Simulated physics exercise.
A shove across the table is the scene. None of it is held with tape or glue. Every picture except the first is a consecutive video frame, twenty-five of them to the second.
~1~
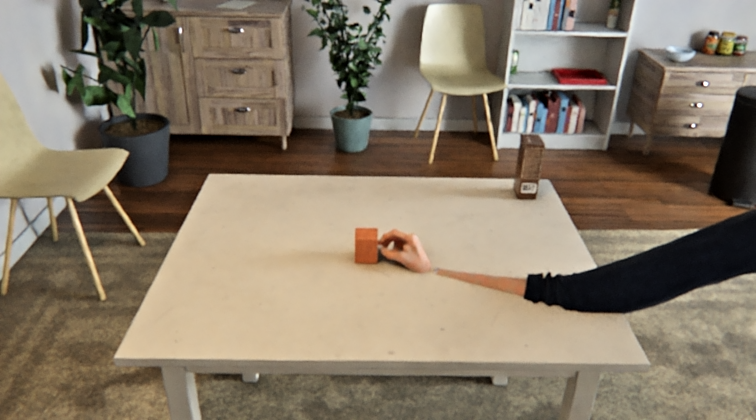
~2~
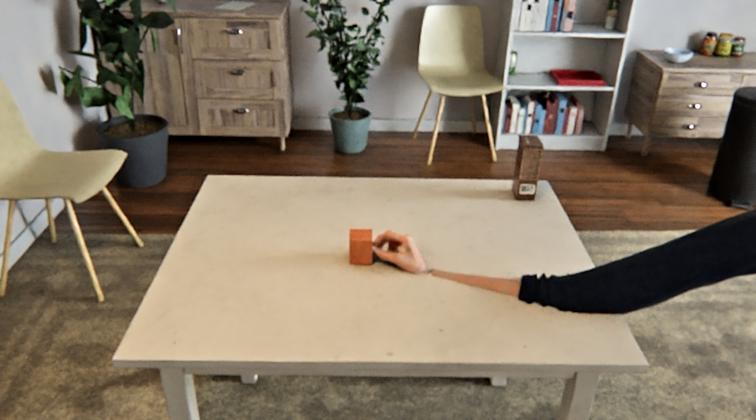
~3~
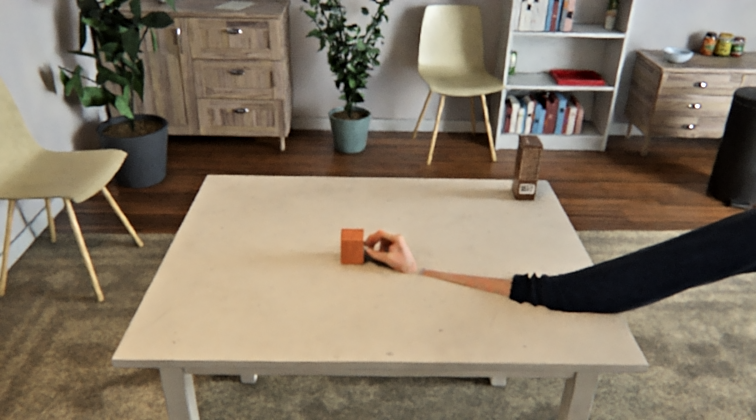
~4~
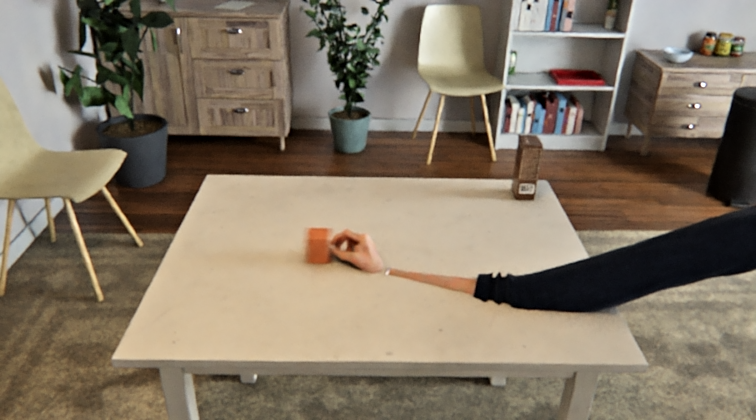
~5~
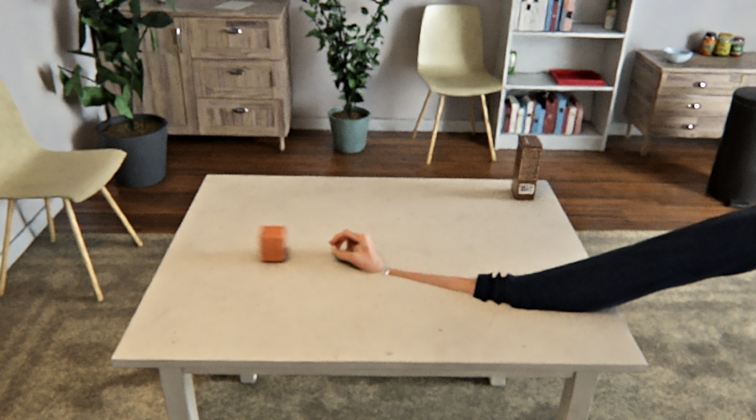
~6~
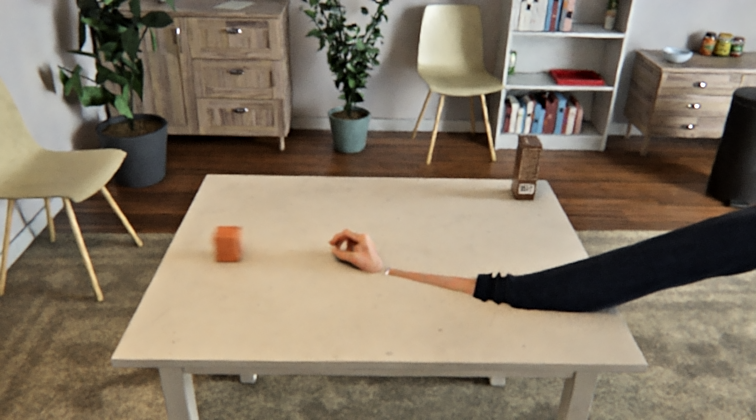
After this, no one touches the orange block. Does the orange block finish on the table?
No, it finishes off the table.
Then, 0.20 s after the last picture, orange block now off the table.
Then, 0.40 s after the last picture, things are still on the move.
Then, 0.60 s after the last picture, as before.
By the end, off the table, orange block.
